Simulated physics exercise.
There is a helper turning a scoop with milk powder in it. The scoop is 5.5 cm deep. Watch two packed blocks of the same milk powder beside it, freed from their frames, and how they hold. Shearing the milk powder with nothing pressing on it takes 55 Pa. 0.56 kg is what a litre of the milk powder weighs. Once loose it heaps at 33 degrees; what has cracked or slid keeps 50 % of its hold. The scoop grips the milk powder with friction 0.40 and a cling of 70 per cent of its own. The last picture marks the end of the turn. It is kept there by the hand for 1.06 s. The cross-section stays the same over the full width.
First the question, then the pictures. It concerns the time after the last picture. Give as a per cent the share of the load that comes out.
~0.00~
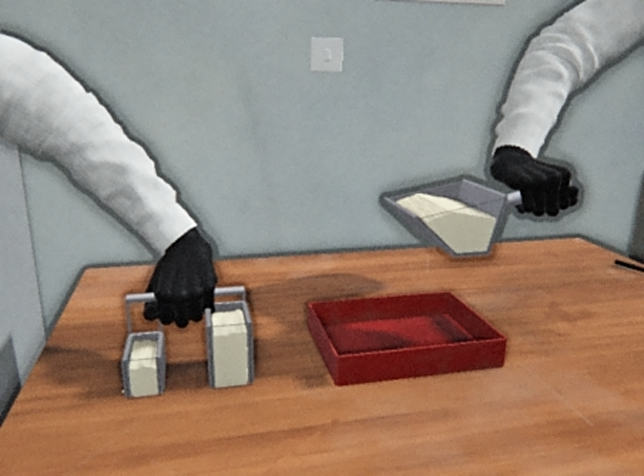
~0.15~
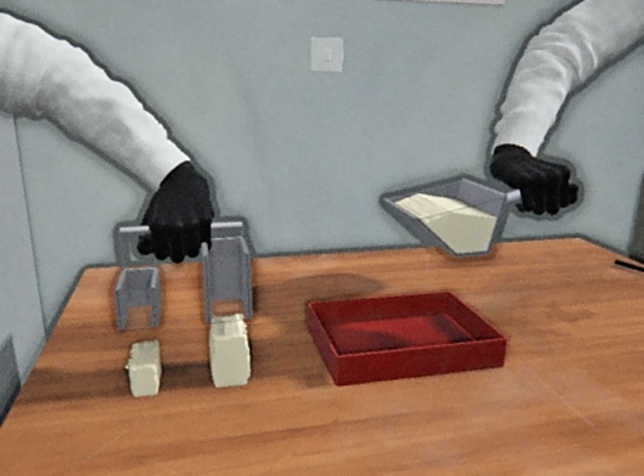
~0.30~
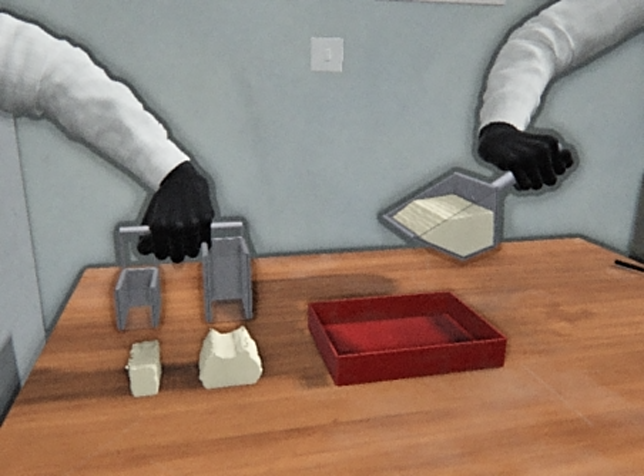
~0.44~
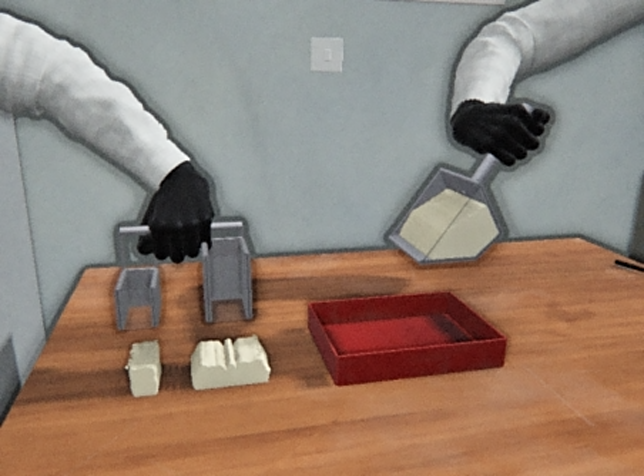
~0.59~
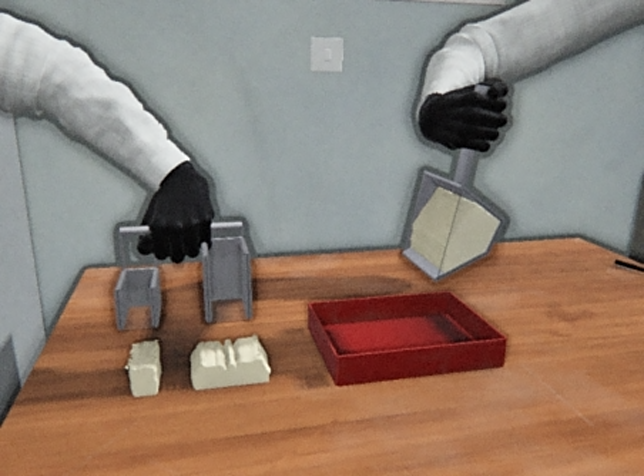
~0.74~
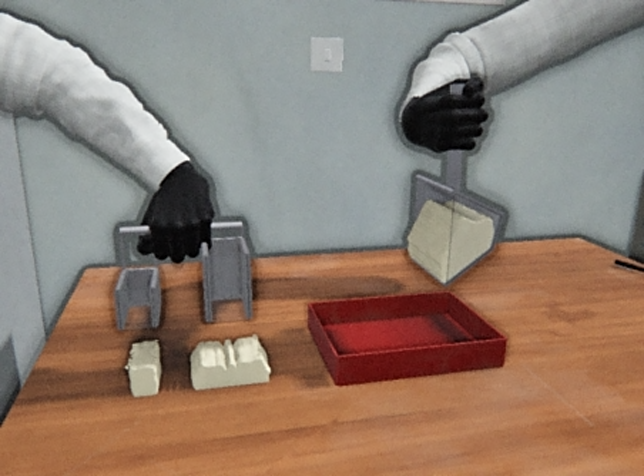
Close to 100 % of the load comes out.
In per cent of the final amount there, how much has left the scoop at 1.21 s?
Estimate: Near 100 %.
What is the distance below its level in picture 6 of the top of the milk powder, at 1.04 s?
About 7.0 centimetres.
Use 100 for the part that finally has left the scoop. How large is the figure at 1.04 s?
About 80 %.
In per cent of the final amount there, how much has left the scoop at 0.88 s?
Close to 30 percent.
After 0.88 s, the scoop is at 79 degrees and 30 % has left it.
After 1.04 s, the scoop is at 79 degrees and 80 % has left it.
After 1.21 s, the scoop is at 79 degrees and 100 % has left it.
After 1.37 s, the scoop is at 79 degrees and 100 % has left it.
After 1.48 s, at the end, the scoop is at 79 degrees and 100 % has left it.
